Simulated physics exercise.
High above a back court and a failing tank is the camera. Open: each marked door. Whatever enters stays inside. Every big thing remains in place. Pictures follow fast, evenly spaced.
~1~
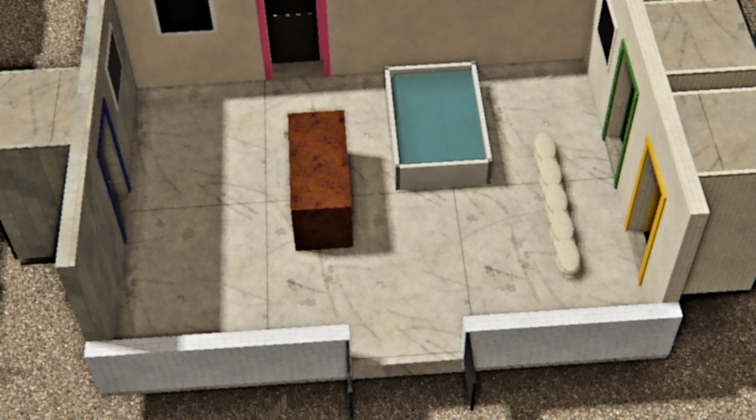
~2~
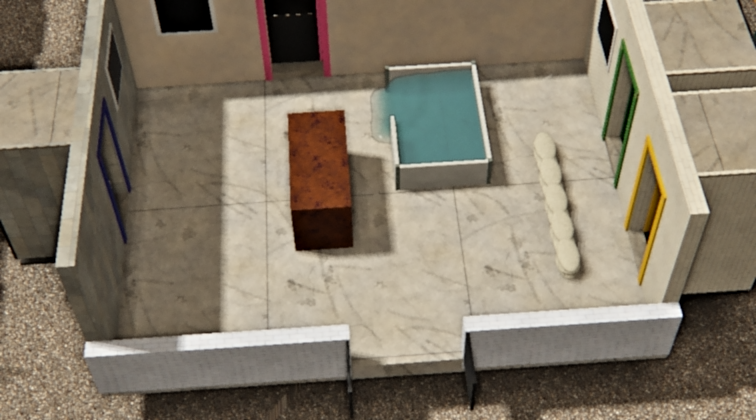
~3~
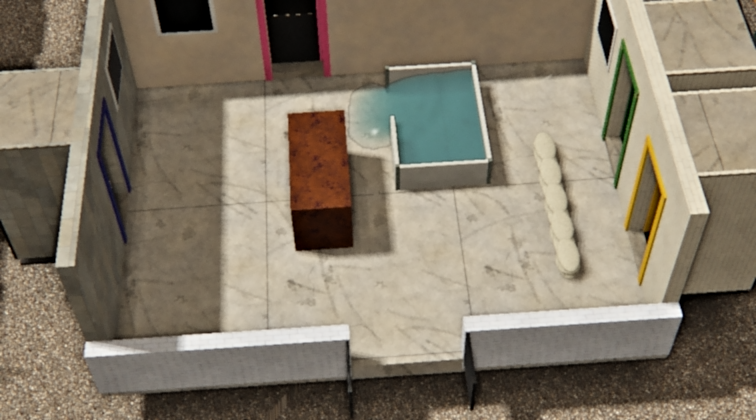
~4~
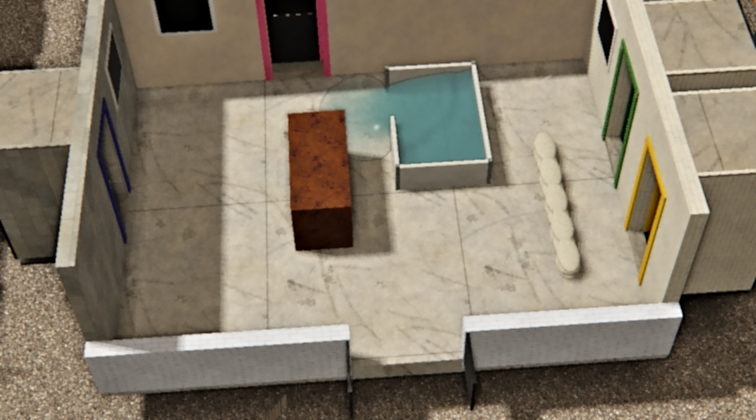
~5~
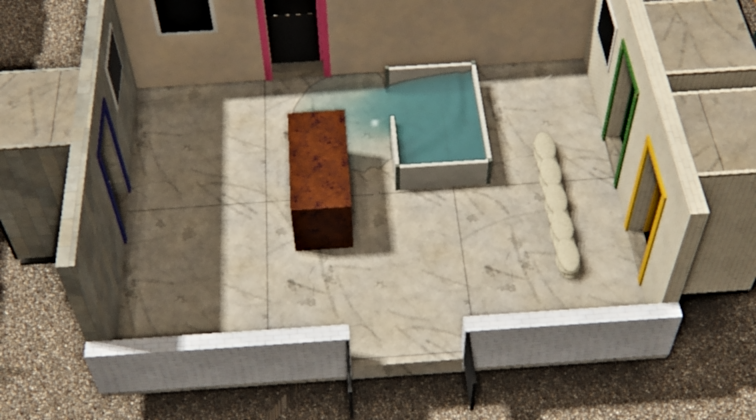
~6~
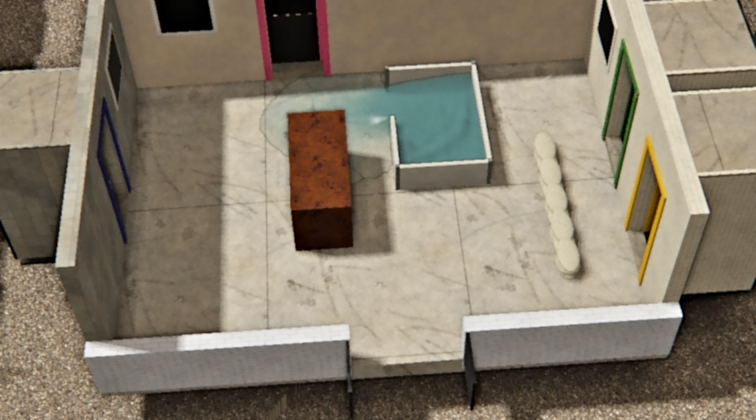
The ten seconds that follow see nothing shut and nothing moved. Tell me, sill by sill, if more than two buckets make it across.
In the end the green door is going to let through no more than allowed, the yellow door is going to let through no more than allowed, the pink door is going to let through no more than allowed, the blue door is going to let through more than allowed.
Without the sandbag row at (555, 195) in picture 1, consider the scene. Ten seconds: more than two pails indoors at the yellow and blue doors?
Yellow door: Below the threshold, blue door: Above the threshold.
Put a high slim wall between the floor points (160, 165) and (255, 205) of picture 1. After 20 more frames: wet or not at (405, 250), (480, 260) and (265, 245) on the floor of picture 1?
Taking the points in order, they are high and dry, high and dry and high and dry.
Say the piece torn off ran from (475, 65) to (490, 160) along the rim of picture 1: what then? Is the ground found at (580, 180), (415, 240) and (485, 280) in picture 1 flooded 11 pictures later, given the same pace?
Submerged, unwetted, submerged.
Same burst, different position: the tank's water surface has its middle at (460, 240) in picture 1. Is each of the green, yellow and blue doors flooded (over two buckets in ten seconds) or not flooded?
My reading: The green one takes less, the yellow one stays under, the blue one is under.
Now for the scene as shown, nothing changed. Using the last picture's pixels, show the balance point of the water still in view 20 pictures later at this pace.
Close to (293, 134), I reckon.
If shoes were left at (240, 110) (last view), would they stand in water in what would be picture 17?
That spot would be soaked.
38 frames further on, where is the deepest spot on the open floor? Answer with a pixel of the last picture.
Somewhere near (116, 369), I think.
A moment on, water covers 20 % of the floor; the green door not reached, the yellow door not reached, the pink door wet at the sill, nothing in, the blue door not reached.
Next, water covers 25 % of the floor; the green door not reached, the yellow door not reached, the pink door wet at the sill, nothing in, the blue door not reached.
Then, water covers 25 % of the floor; the green door not reached, the yellow door not reached, the pink door under two buckets in, the blue door under two buckets in.
Later, water covers 40 % of the floor; the green door not reached, the yellow door not reached, the pink door under two buckets in, the blue door over two buckets in.
In the end, water covers 60 % of the floor; the green door not reached, the yellow door not reached, the pink door under two buckets in, the blue door over two buckets in.
